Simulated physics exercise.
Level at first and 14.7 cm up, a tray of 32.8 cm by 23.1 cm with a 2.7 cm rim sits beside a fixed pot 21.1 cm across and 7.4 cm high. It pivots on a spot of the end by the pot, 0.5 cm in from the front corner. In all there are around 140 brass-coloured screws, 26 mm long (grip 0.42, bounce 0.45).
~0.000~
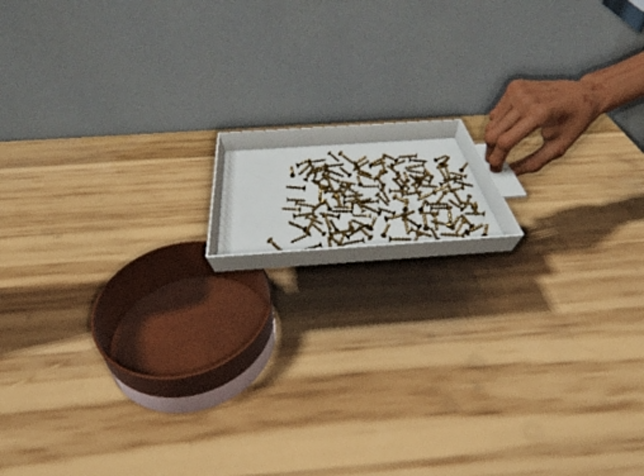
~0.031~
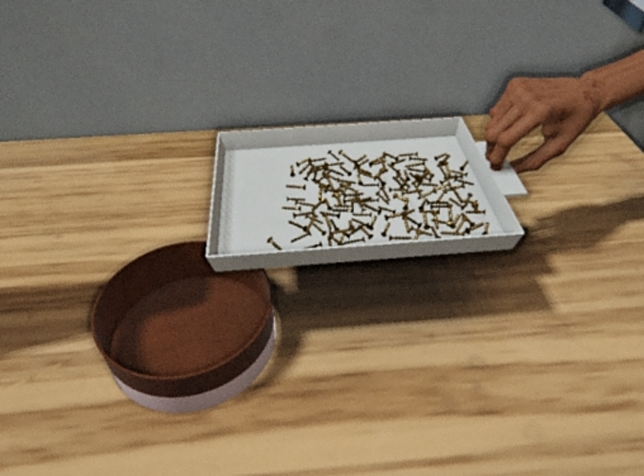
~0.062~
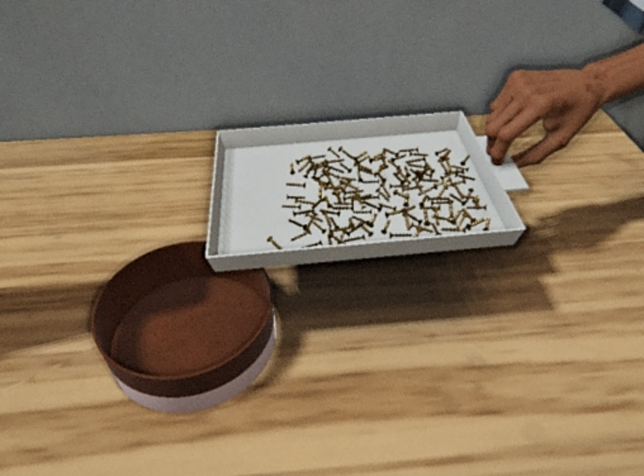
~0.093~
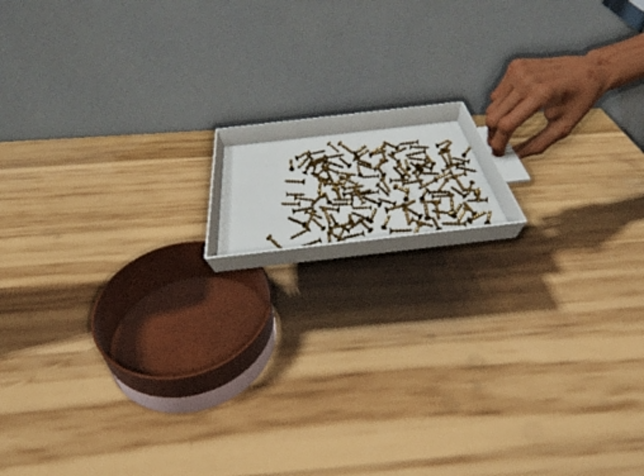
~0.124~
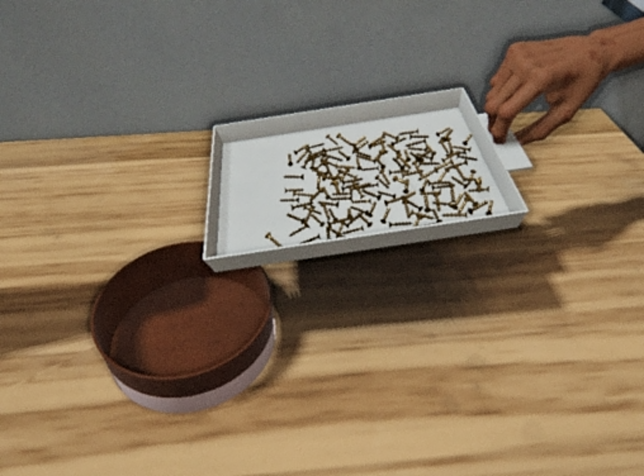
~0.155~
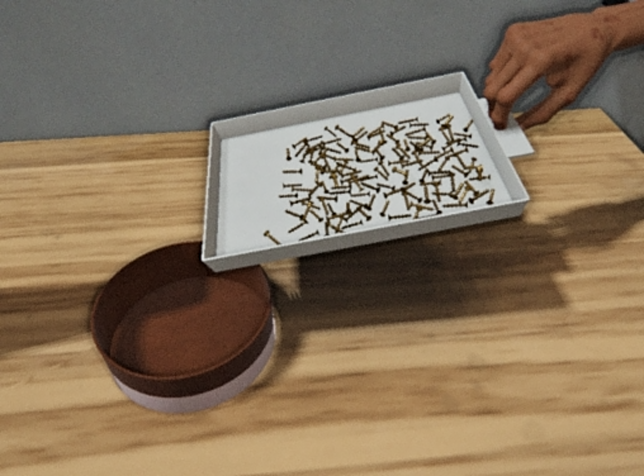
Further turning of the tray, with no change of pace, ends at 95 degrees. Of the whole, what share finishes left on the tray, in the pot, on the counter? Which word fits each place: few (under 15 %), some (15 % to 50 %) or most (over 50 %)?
Left on the tray gets few; pot gets most; counter gets few.
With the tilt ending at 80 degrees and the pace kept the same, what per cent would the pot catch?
In that case some 90 per cent.
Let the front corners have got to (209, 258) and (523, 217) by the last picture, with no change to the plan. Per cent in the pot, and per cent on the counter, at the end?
Pot 30 % / counter 75 %.
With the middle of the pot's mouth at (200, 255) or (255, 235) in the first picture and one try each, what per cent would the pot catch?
That gives roughly 15 per cent and then 0 per cent.
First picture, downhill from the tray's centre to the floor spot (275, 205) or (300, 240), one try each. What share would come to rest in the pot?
Near 70 and 90 percent, in that order.
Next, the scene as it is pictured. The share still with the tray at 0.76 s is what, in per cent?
About 70 per cent.
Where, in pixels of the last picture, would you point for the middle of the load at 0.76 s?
(176, 264), roughly.
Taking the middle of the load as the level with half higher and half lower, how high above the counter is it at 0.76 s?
Some 16 cm above the counter.
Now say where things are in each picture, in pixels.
Tray tilt 0 degrees, front corners at (212, 253) and (517, 232); middle of the pieces at (386, 196); pot at (184, 301), in the first picture.
Tray tilt 0 degrees, front corners at (212, 253) and (517, 230); middle of the pieces at (386, 195), in the second picture.
Tray tilt 2 degrees, front corners at (211, 254) and (519, 226); middle of the pieces at (386, 192), in the third picture.
Tray tilt 4 degrees, front corners at (210, 254) and (520, 219), lowest corner left front; middle of the pieces at (386, 186), in the fourth picture.
Tray tilt 7 degrees, front corners at (209, 255) and (521, 208), lowest corner left front; middle of the pieces at (386, 179), in the fifth picture.
Tray tilt 11 degrees, front corners at (207, 256) and (522, 197), lowest corner left front; middle of the pieces at (385, 170); pot at (183, 301). The tray's pace is about 110 degrees a second, in the sixth picture.
After 0.52 s, tilt 52 degrees; the tray holds 100 %, the pot 0 %.
After 0.76 s, tilt 78 degrees; the tray holds 70 %, the pot 5 %.
Then, at 1.12 s, tilt 95 degrees; the tray holds 0 %, the pot 95 %.
At rest (1.8 s), tray 0 %, pot 100 %, counter 0 %.
